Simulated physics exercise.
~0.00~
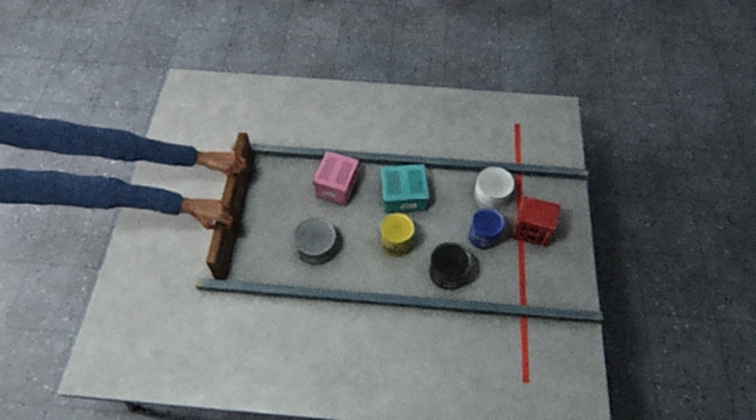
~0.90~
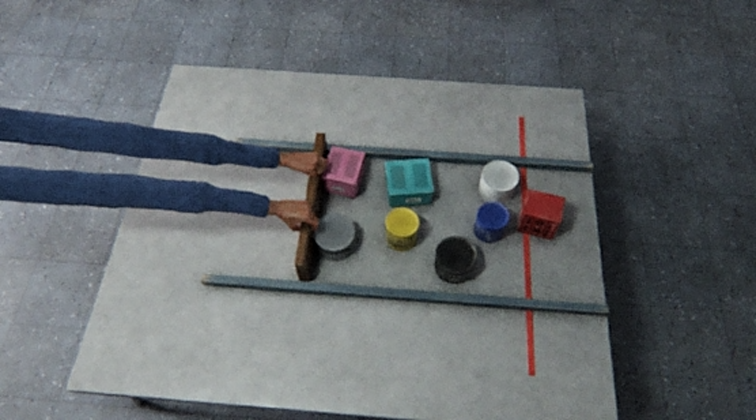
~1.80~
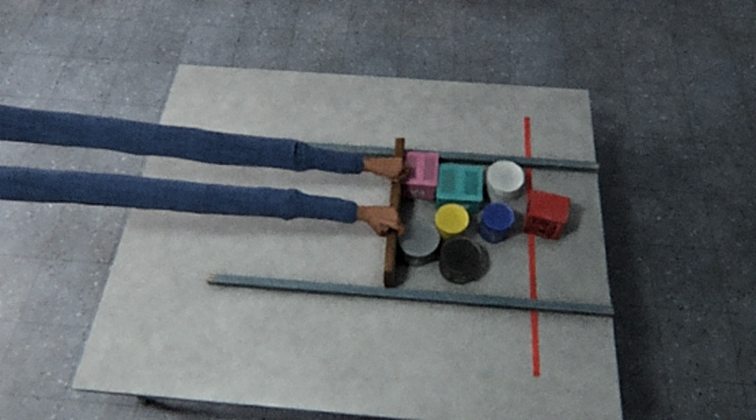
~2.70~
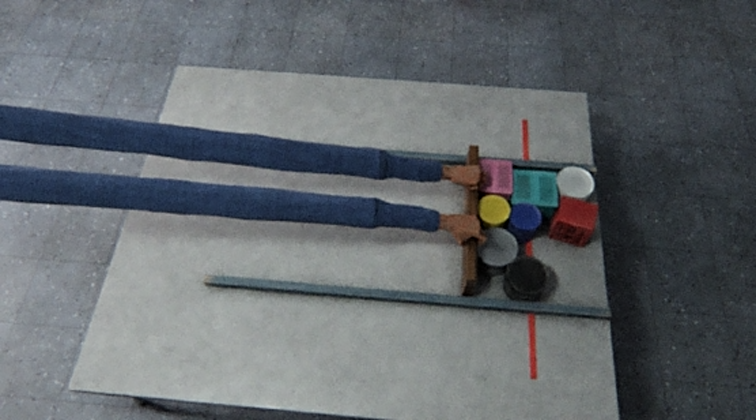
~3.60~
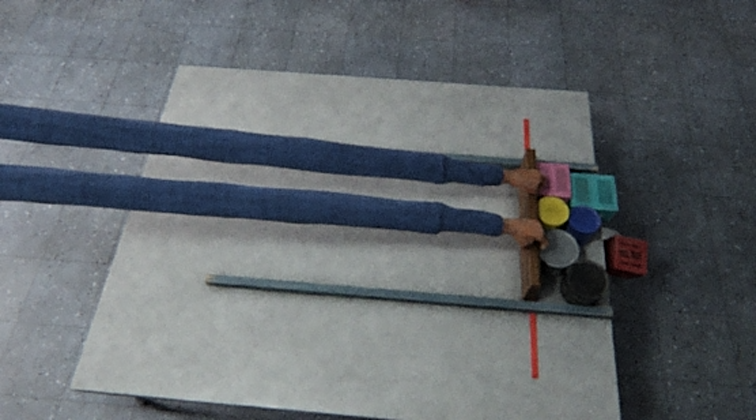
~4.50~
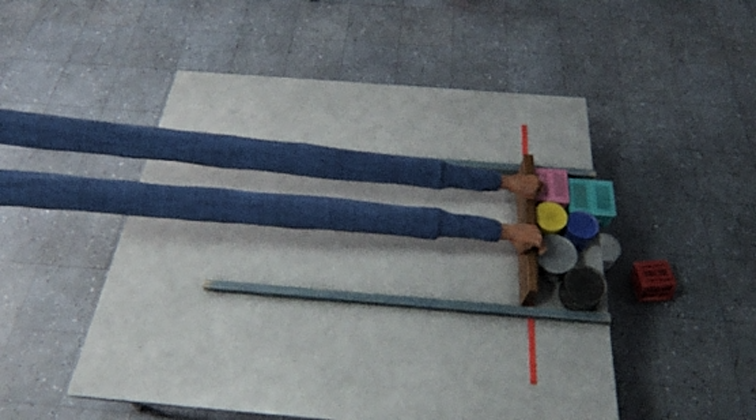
Two blue-sleeved arms reach in from the left, holding an upright wooden plank between two rails on a pale deck seen from above, with a red tape line near its right edge. Ahead of the plank stand pink and turquoise totes, grey, yellow, black and blue pails, a white canister and a red crate. The hands push the plank right, gathering the pink tote and grey pail, then the others, into a tight cluster. The cluster slides across the tape towards the edge. The plank halts at the tape, with the red crate and white canister fallen off and the rest still on the deck.
